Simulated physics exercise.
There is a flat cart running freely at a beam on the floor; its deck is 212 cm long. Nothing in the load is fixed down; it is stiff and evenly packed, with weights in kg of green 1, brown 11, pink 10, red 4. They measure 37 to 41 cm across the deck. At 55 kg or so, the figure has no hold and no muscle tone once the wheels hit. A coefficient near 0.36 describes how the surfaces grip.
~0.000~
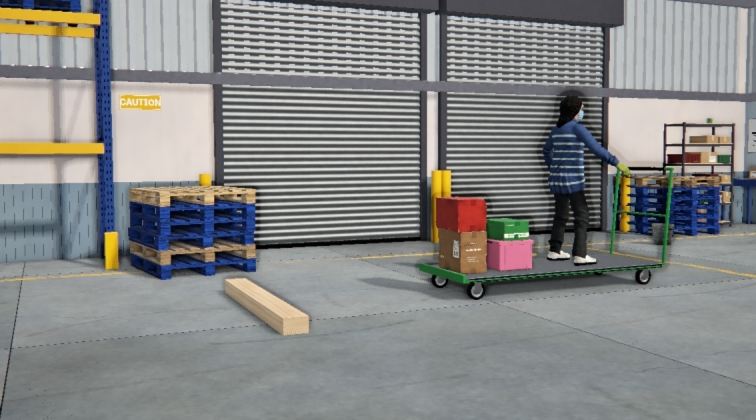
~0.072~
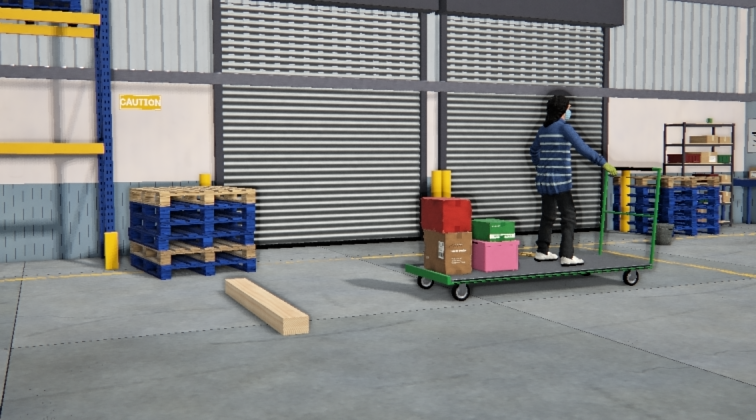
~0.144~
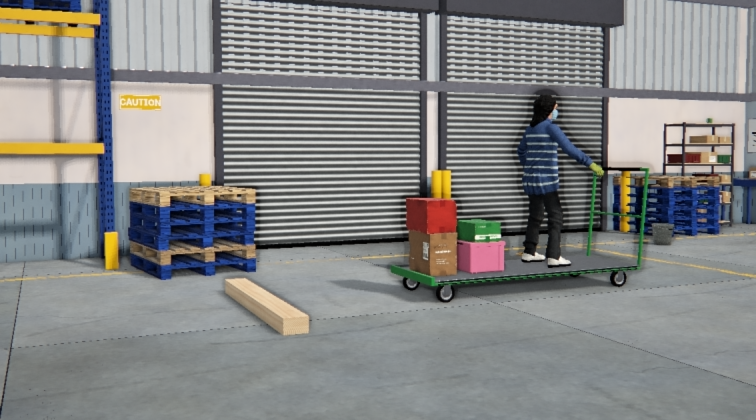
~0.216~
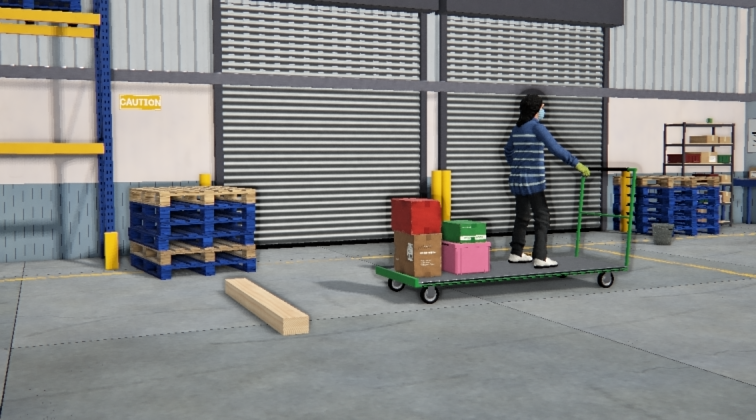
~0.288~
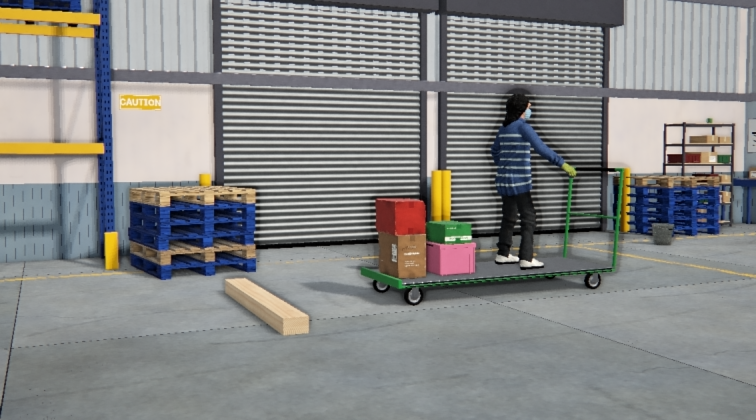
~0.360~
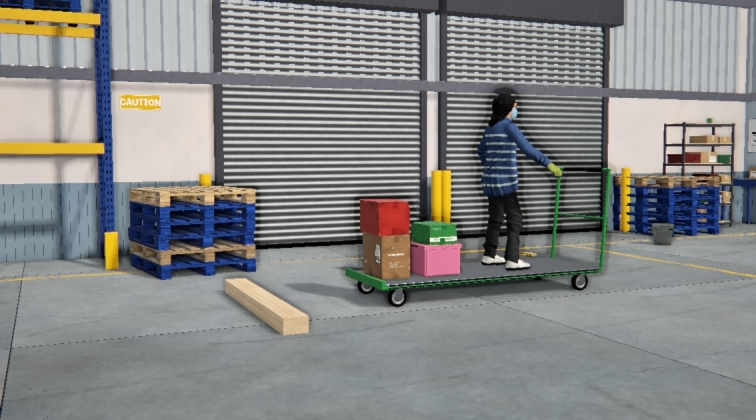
A person standing on a green flat cart with boxes rolls left, one hand on its rail.
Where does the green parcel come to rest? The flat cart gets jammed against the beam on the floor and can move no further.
The green parcel comes to rest off the deck.
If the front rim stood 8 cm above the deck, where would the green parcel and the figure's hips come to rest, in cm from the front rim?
Rest positions from the front rim: Green 40 cm past; hips 50 cm behind.
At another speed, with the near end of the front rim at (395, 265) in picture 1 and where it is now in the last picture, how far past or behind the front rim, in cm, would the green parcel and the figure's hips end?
The green item would end 50 cm behind the front rim, and the hips 90 cm behind it.
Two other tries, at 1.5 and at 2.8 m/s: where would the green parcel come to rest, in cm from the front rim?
First it stops 50 cm short of the rim, and next time it goes 150 cm beyond it.
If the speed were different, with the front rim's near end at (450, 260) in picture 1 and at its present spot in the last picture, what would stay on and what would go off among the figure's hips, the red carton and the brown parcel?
If so, the hips would be past the rim, the red one past the rim and the brown one past the rim.
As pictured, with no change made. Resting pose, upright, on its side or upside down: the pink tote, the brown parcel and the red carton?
At the end, pink is standing on its base, brown is base up and red is resting sideways.
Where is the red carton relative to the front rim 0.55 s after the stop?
Past the rim, near 75 cm.
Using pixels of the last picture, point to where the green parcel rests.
Roughly pixel (234, 296).
After 0.78 s the deck stops.
After 1.33 s the green parcel is 6 cm behind the rim, tilted 20°, near (268, 236) in the last picture's view.
After 1.78 s the green parcel is 22 cm past the rim, tilted 90°, near (234, 296) in the last picture's view.
At rest, 3.4 s, past the rim, green parcel, brown parcel and red carton; behind it, pink tote and the figure's hips.
